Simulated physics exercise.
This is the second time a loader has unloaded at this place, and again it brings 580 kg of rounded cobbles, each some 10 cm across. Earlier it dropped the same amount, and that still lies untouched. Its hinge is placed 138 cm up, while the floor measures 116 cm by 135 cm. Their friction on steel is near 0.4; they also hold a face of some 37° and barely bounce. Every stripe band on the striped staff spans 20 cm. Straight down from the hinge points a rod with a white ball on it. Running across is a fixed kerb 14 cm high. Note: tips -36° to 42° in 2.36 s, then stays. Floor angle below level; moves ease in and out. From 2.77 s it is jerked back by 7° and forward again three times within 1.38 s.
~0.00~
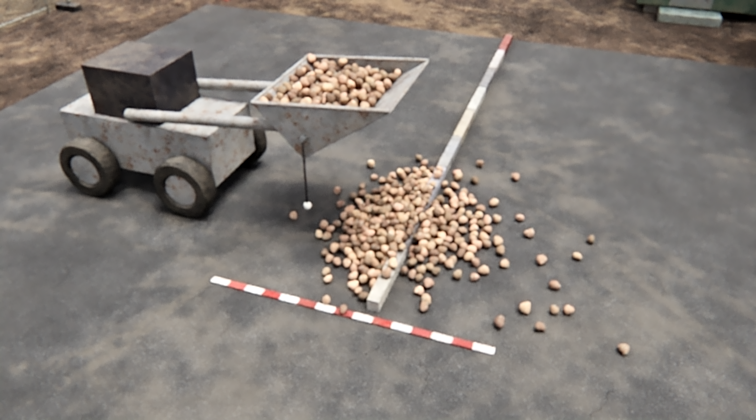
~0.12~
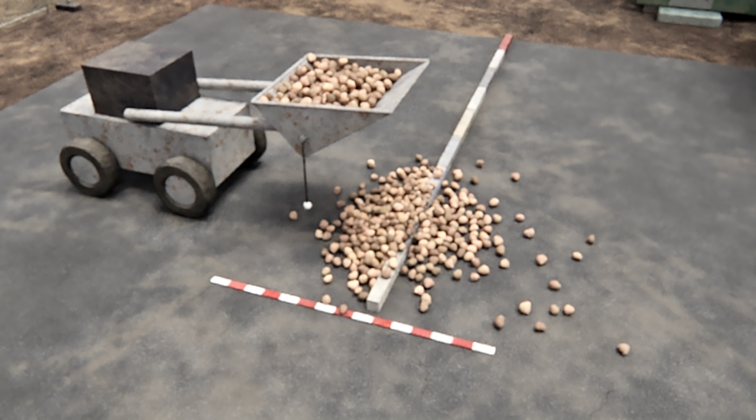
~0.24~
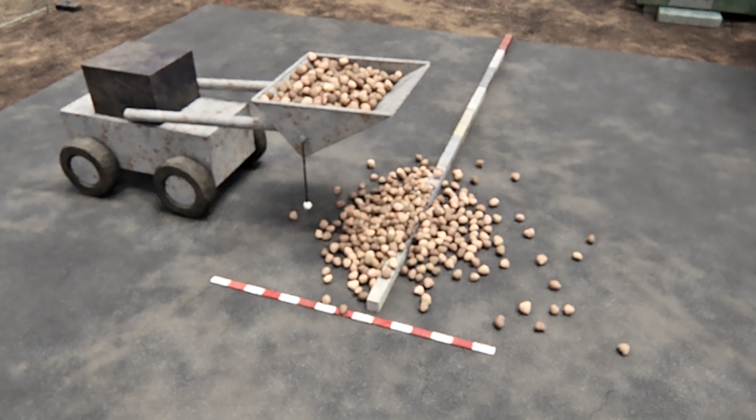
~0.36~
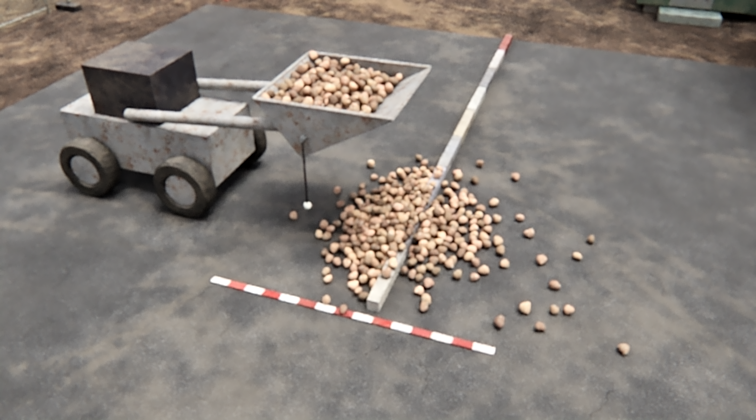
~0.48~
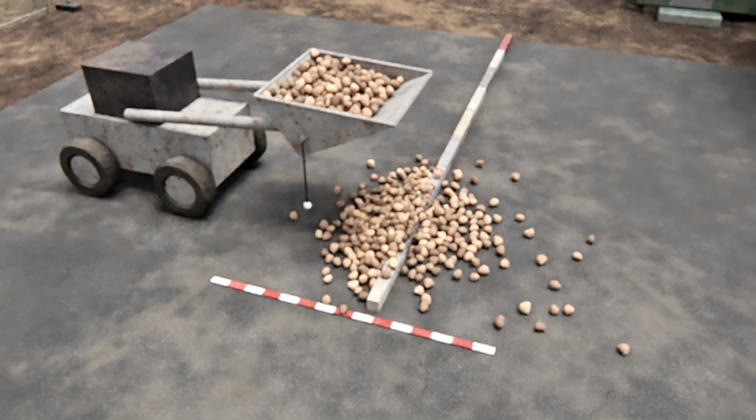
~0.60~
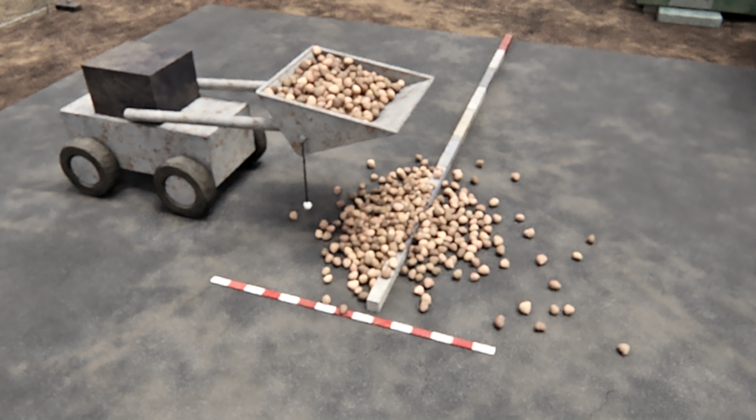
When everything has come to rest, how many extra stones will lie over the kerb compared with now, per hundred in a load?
About 65 per hundred.
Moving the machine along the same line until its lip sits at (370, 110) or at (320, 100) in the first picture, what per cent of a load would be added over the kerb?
Near 40 in a hundred first, near 0 in a hundred second.
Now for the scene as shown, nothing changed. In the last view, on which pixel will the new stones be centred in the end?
In the last view, somewhere near (434, 221).
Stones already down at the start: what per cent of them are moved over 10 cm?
15 per cent.
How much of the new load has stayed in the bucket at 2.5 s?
Roughly 15 per cent is still inside.
After 1.8 s the floor is at 30°; in per cent of one load, 98 in the bucket, 71 on this side of the kerb, 31 over the kerb; the foremost stones are at (569, 289).
After 2.5 s the floor is at 42°; in per cent of one load, 15 in the bucket, 115 on this side of the kerb, 69 over the kerb; the foremost stones are at (569, 289).
After 4.6 s the floor is at 42°; in per cent of one load, 0 in the bucket, 104 on this side of the kerb, 96 over the kerb; the foremost stones are at (569, 290).
After 7.4 s the floor is at 42°; in per cent of one load, 0 in the bucket, 104 on this side of the kerb, 96 over the kerb; the foremost stones are at (569, 290). Net gain over the kerb, 65.
